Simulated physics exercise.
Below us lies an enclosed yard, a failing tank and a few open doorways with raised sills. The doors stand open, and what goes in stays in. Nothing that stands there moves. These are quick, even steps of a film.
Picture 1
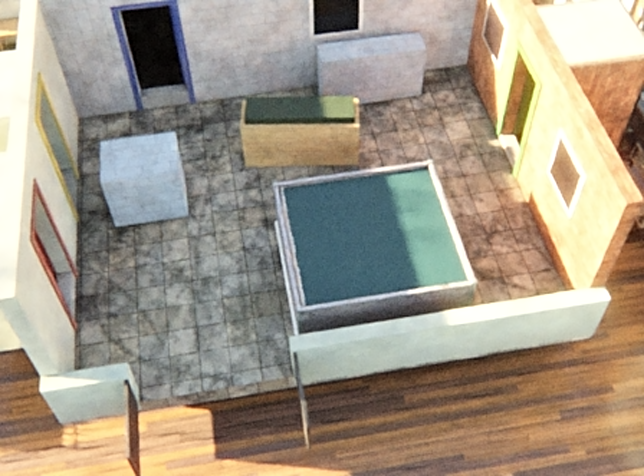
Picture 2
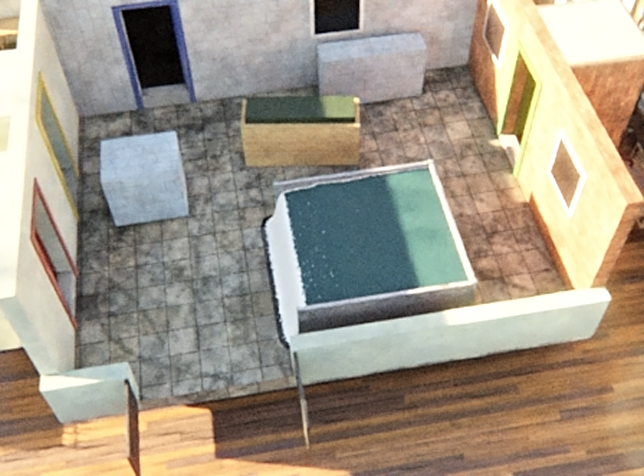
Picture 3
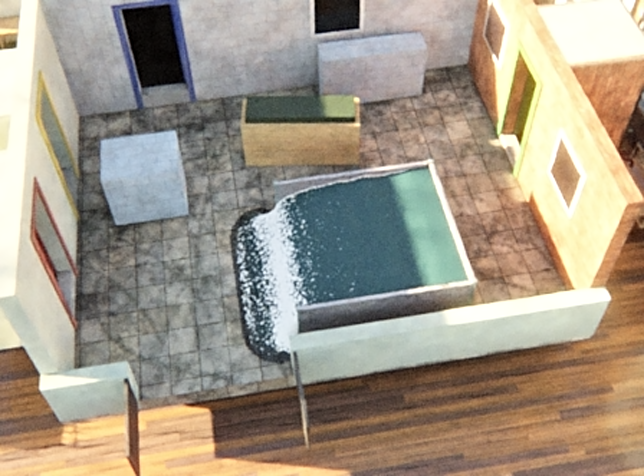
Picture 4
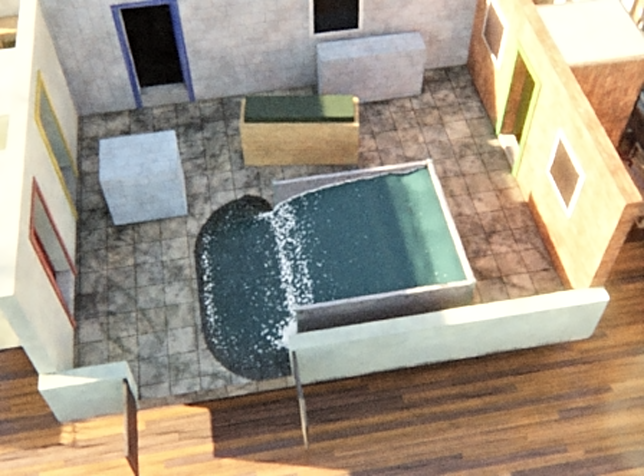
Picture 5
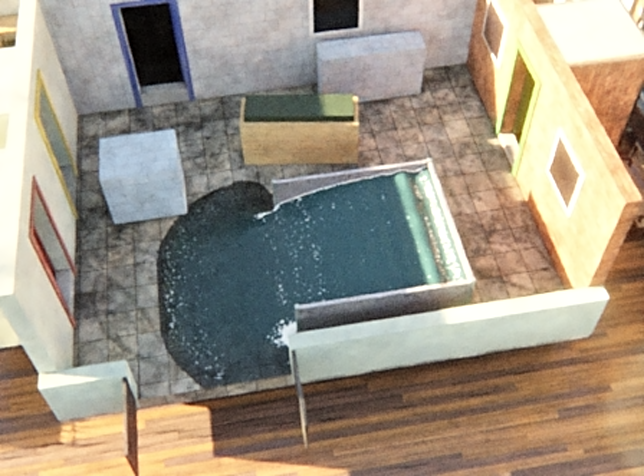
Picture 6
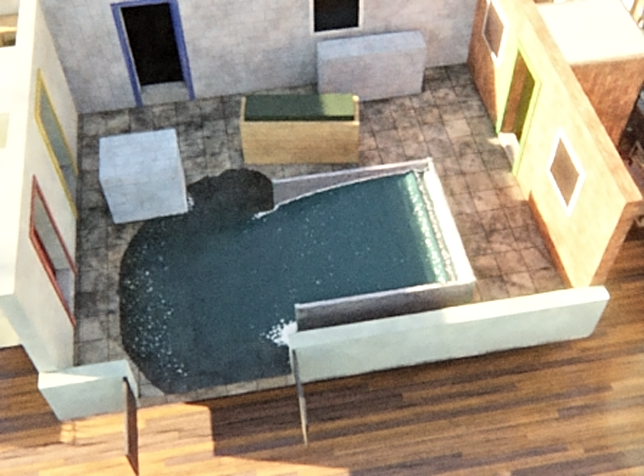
Walled yard with a tank of dark green water giving way on its left side, water pouring out and spreading leftward across the tiles.
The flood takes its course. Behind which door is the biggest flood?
The red door.
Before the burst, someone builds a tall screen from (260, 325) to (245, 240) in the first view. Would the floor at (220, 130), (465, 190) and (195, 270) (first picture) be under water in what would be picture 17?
As listed: Covered, dry, clear.
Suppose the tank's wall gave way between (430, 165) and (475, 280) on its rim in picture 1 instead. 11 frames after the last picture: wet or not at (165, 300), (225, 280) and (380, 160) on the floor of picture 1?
As listed: Dry, not flooded, no water.
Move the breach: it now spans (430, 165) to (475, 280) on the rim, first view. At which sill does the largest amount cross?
That is the green door.
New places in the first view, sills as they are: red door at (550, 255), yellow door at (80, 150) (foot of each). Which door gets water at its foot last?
The one in red.
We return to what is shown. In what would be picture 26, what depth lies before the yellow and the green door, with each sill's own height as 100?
About 60 and 0 per cent.
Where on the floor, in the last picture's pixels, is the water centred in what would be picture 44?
I would point to (213, 224).
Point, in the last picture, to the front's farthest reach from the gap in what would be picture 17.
I would point to (79, 118).
A moment on, water covers 35 % of the floor; red door some in, green door not reached, blue door not reached, yellow door wet at the sill, nothing in.
Next, water covers 45 % of the floor; red door a lot in, green door not reached, blue door wet at the sill, nothing in, yellow door wet at the sill, nothing in.
Then, water covers 50 % of the floor; red door a lot in, green door not reached, blue door wet at the sill, nothing in, yellow door wet at the sill, nothing in.
Later, water covers 70 % of the floor; red door a lot in, green door not reached, blue door wet at the sill, nothing in, yellow door wet at the sill, nothing in.
In the end, water covers 90 % of the floor; red door a lot in, green door wet at the sill, nothing in, blue door wet at the sill, nothing in, yellow door wet at the sill, nothing in; the red door has let in the most.
